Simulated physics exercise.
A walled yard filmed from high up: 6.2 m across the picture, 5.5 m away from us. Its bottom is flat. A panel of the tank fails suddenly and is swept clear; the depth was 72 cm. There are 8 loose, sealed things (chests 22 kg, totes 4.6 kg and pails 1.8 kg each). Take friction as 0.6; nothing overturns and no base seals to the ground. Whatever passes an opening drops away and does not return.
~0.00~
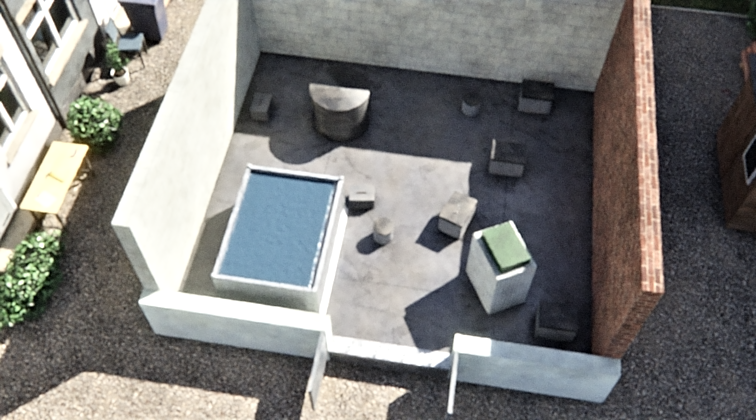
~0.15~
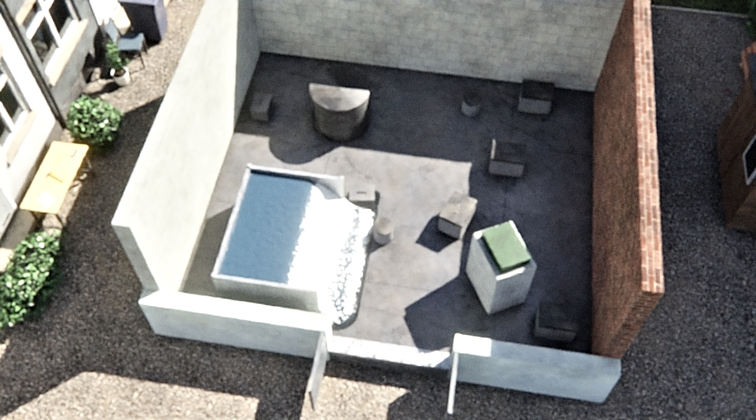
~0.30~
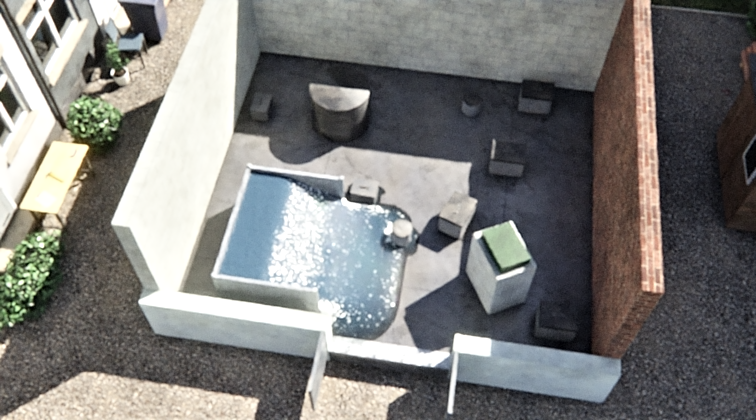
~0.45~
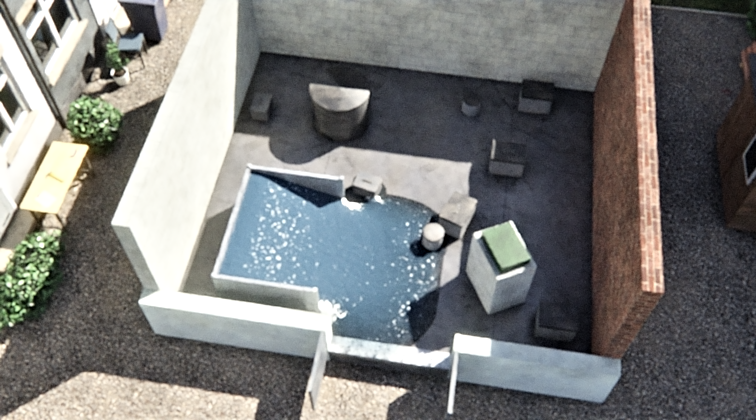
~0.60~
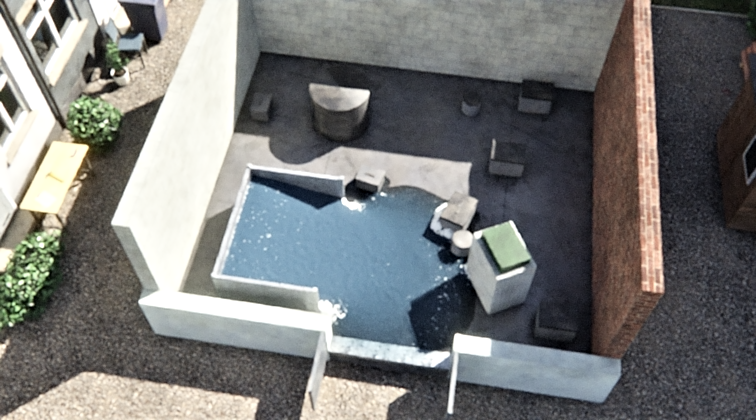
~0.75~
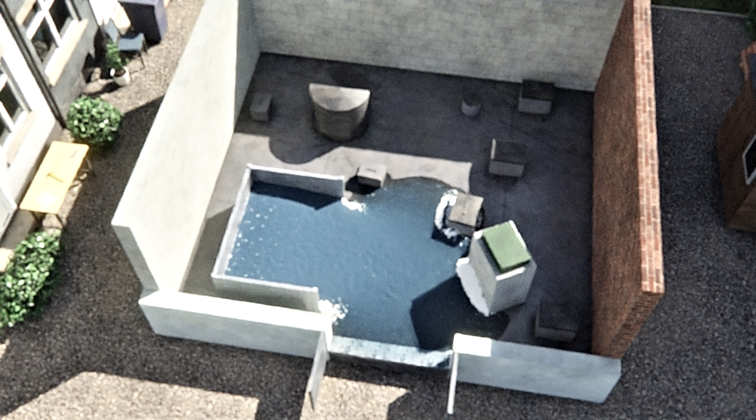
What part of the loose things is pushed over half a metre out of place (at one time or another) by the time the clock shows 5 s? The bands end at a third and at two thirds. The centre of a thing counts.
That comes to at least two thirds.
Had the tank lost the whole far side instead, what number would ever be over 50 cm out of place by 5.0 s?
In that case 3 of them.
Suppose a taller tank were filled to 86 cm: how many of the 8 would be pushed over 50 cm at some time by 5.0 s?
In that case 7 of them.
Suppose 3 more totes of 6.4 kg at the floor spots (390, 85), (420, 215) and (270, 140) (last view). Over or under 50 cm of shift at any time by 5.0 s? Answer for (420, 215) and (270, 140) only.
In that order: Over, less.
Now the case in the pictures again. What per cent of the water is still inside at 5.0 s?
About 84 per cent.
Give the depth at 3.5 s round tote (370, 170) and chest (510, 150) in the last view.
About 1 and 12 cm.
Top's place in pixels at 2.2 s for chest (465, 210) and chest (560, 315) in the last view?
Near (583, 157) and (558, 290).
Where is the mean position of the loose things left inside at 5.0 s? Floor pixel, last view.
Near (435, 122).
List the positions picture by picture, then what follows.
In the first picture, a pail at (384, 226), on the bottom; a tote at (362, 193), on the bottom; 2.8 m2 under water; 0 of 8 have shifted.
In the second picture, a pail at (384, 226) rests on the ground; a tote at (362, 192) rests on the ground; 3.9 m2 under water; 0 of 8 have shifted.
In the third picture, a pail at (402, 228) rests on the ground, 28 cm from its start; a tote at (364, 188) rests on the ground, 11 cm from its start; 5.2 m2 under water; 2 of 8 have shifted.
In the fourth picture, a pail at (433, 232) rests on the ground, 77 cm from its start; a tote at (367, 181), on the bottom, 24 cm from its start; 7.0 m2 under water; 2 of 8 have shifted.
In the fifth picture, a pail at (463, 239), on the bottom, 123 cm from its start; a tote at (370, 175) rests on the ground, 38 cm from its start; 8.4 m2 under water; 2 of 8 have shifted.
In the sixth picture, a pail is out of sight; a tote at (372, 170) rests on the ground, 48 cm from its start; 9.5 m2 under water; 3 of 8 have shifted.
After 1.1 s 3 of 8 are over 50 cm from their spots; 0 afloat.
After 2.2 s 4 of 8 are over 50 cm from their spots; 1 afloat.
After 3.5 s 5 of 8 are over 50 cm from their spots; 3 afloat.
After 5.0 s 7 of 8 are over 50 cm from their spots, and 7 have been at some point; 5 afloat.
